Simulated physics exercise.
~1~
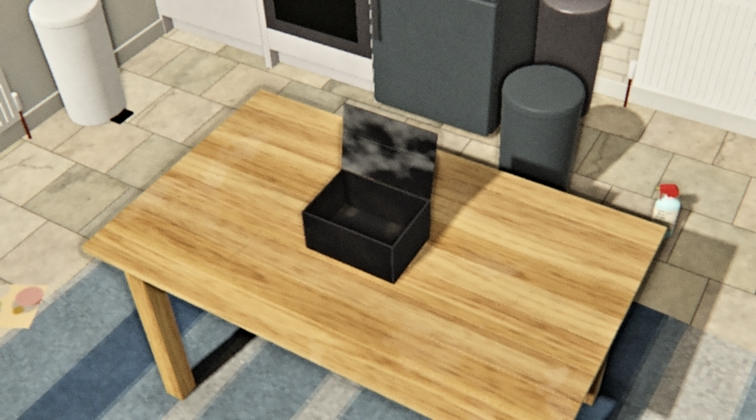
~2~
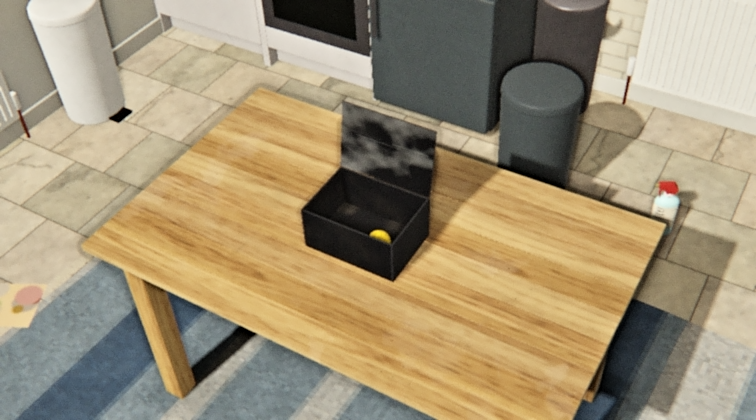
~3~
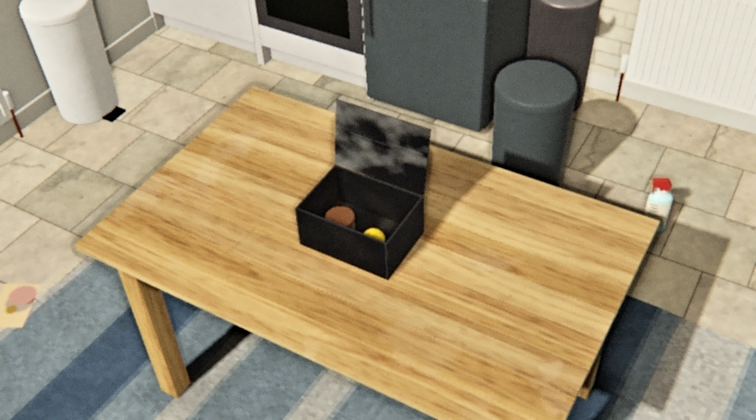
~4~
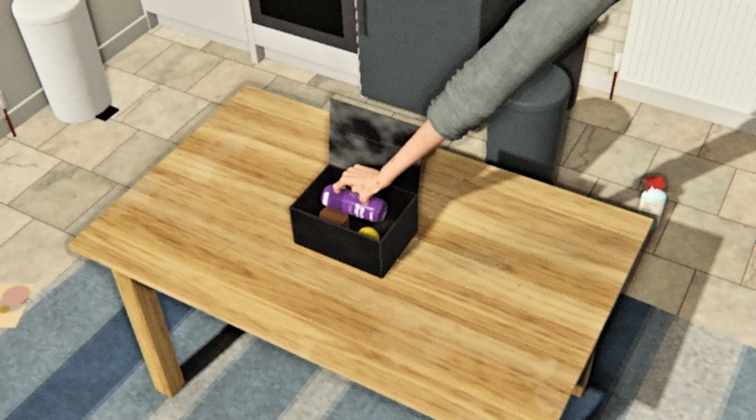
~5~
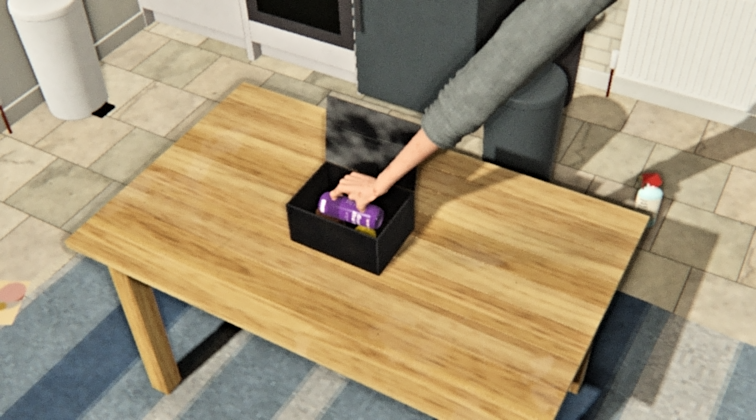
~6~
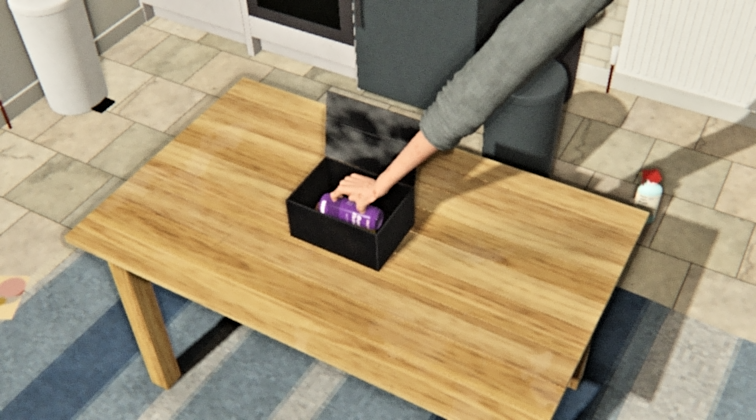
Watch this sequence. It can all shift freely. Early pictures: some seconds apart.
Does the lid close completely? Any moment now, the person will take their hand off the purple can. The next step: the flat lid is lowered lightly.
Never meets the rim.
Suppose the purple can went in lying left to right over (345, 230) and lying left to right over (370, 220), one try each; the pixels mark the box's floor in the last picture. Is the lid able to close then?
Well, first it fits down fine, and then it fits down fine.
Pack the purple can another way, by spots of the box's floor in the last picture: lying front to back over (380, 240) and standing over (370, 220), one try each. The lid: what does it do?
On the first try the lid comes fully down; on the second it remains open.
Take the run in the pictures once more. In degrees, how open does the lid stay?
The lid sits around 10° above the rim.
Then, 1.10 s after the last picture, lid starting down; purple can rolled about its own width near (355, 228); yellow ball rolled about its own width.
Then, 1.80 s after the last picture, lid 45° above the rim; purple can rolled about its own width near (355, 228); yellow ball rolled about its own width.
At rest, lid 11° above the rim; moved from the start, purple can and yellow ball; brown tin in place. Seen from the same camera at the end, purple can near (355, 228).
